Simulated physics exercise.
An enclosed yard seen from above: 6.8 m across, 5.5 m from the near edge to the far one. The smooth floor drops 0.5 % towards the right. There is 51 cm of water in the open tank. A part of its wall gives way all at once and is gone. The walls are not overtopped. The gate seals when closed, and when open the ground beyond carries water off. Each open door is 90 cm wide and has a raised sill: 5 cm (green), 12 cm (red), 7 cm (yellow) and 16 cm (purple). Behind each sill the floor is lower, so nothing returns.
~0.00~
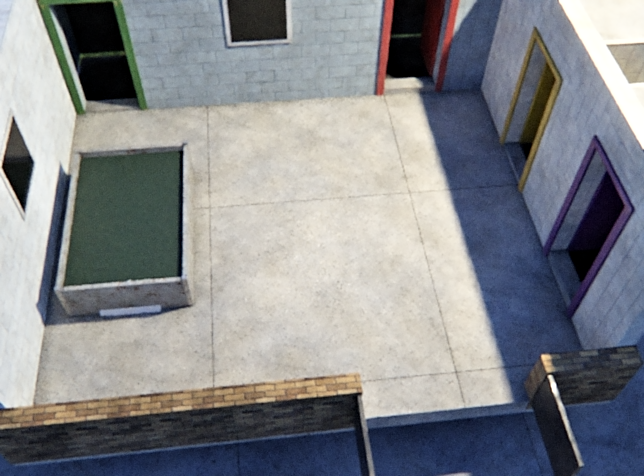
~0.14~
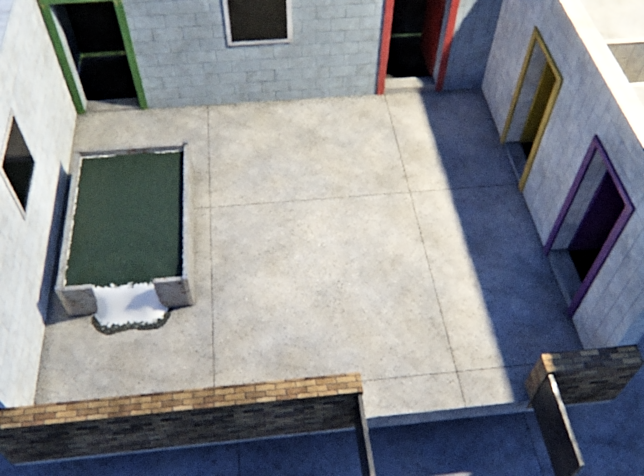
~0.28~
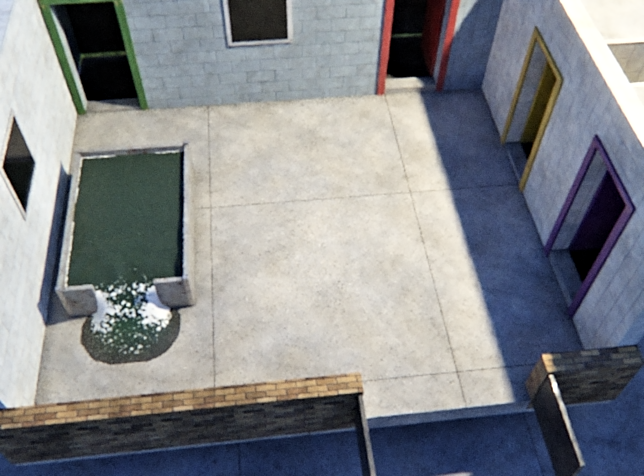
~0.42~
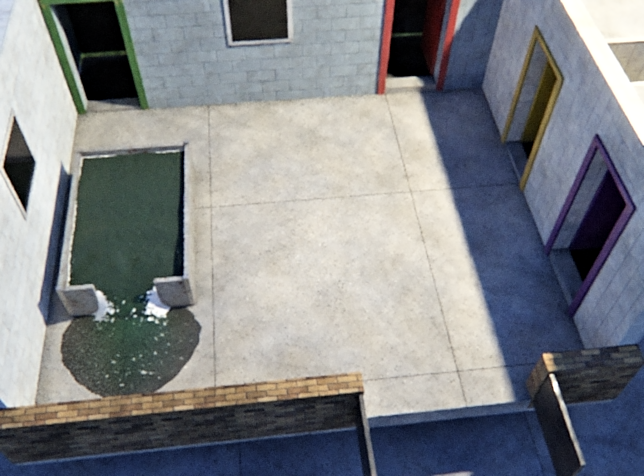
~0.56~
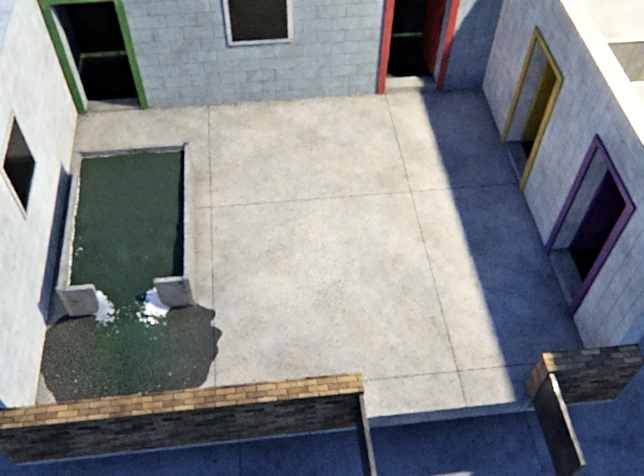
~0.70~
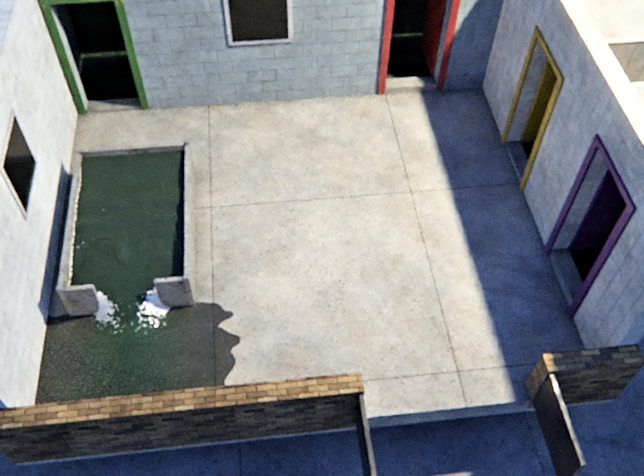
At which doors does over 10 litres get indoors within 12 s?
Door by door: At the green door it exceeds the limit; at the red door it does not reach the limit; at the yellow door it stays under the limit; at the purple door it does not reach the limit.
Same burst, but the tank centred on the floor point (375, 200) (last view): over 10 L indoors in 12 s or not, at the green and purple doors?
Against that limit: Green not over, purple under.
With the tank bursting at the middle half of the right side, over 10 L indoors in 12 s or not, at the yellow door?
Then: Yellow past it.
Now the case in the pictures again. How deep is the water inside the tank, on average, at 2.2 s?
Some 32 cm.
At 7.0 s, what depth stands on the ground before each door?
Depths in cm: Green 8, red 1, yellow 6, purple 10.
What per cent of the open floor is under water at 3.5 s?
Some 40 per cent of it.
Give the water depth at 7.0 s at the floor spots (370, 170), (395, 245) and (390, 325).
In that order: 1, 2 and 3 cm.
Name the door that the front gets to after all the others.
The red one.
After 1.4 s water covers 10 % of the floor and is deepest (34 cm) near (32, 432); green door not reached, red door not reached, yellow door not reached, purple door not reached.
After 2.2 s water covers 20 % of the floor and is deepest (30 cm) near (126, 423); green door not reached, red door not reached, yellow door not reached, purple door not reached.
After 3.5 s water covers 40 % of the floor and is deepest (22 cm) near (110, 424); green door not reached, red door not reached, yellow door not reached, purple door not reached.
After 7.0 s water covers 65 % of the floor and is deepest (14 cm) near (126, 423); green door 8 cm at the sill, 40 L in, red door not reached, yellow door 6 cm at the sill, 0 L in, purple door 10 cm at the sill, 0 L in.
After 12.0 s water covers 85 % of the floor and is deepest (8 cm) near (463, 92); green door 5 cm at the sill, 56 L in, red door 7 cm at the sill, 0 L in, yellow door 4 cm at the sill, 0 L in, purple door 6 cm at the sill, 0 L in.
